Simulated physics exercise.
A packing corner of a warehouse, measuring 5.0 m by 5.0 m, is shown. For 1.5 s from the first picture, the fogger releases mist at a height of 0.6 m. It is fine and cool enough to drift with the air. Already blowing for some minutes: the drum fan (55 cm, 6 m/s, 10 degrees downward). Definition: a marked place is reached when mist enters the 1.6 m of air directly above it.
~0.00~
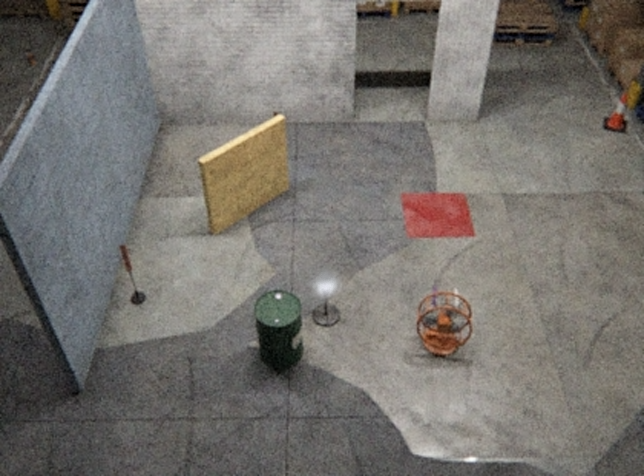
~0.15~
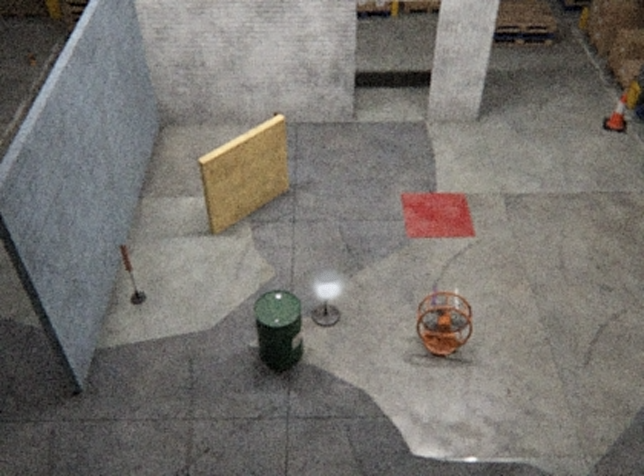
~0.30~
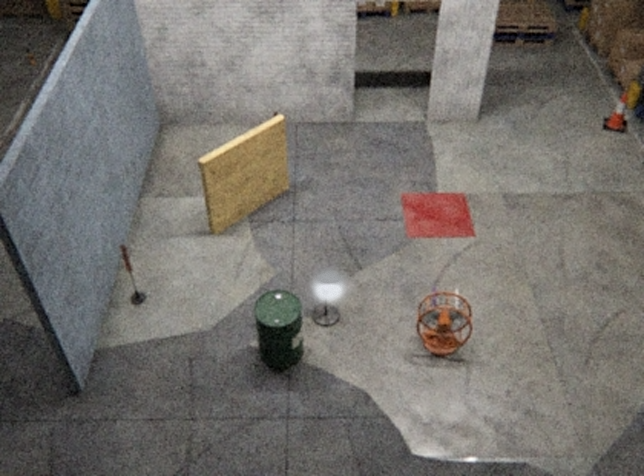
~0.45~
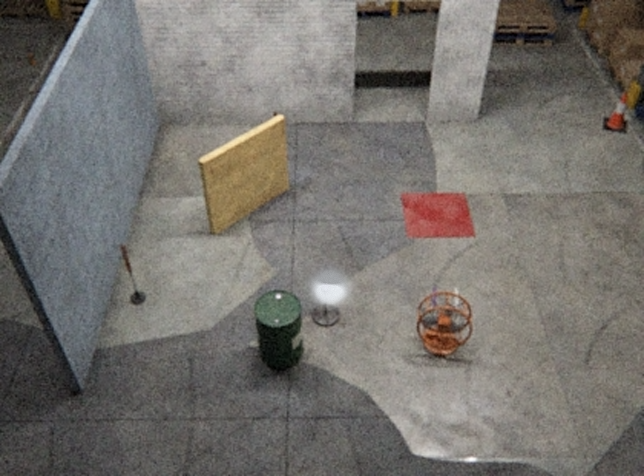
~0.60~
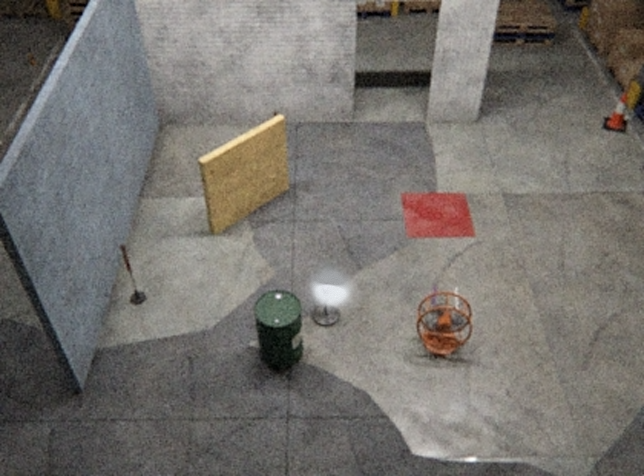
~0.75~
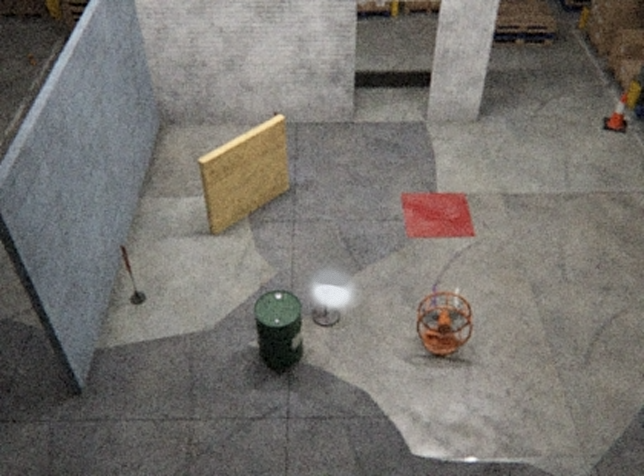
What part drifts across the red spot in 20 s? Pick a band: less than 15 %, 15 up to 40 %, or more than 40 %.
The band is more than 40 %.
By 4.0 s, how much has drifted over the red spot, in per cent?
Roughly 30 in a hundred by then.
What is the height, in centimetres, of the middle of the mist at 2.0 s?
Somewhere near 40 cm high.
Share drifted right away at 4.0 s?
I'd put it at around 1 per cent.
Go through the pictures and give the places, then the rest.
In the first picture, the mist is thickest near (326, 284), the fogger stands at (326, 291) and the drum fan is at (444, 321).
In the second picture, the mist is thickest near (328, 285) and the red spot is centred on (437, 215).
In the third picture, the mist is thickest near (328, 286) and a ribbon ends at (130, 271).
In the fourth picture, the mist is thickest near (329, 286), the top of a screen is at (243, 138) and the top of a barrel is at (278, 308).
In the fifth picture, the mist is thickest near (330, 287).
In the sixth picture, the mist is thickest near (331, 288) and a ribbon ends at (130, 272).
By 2.0 s, 0 % has passed over the red spot; 0 % has left the area, and the middle of the rest is near (345, 297).
By 4.0 s, 32 % has passed over the red spot; 1 % has left the area, and the middle of the rest is near (413, 278).
By 8.0 s, 80 % has passed over the red spot; 75 % has left the area, and the middle of the rest is near (317, 115).
By 20.0 s, 80 % has passed over the red spot; 90 % has left the area.
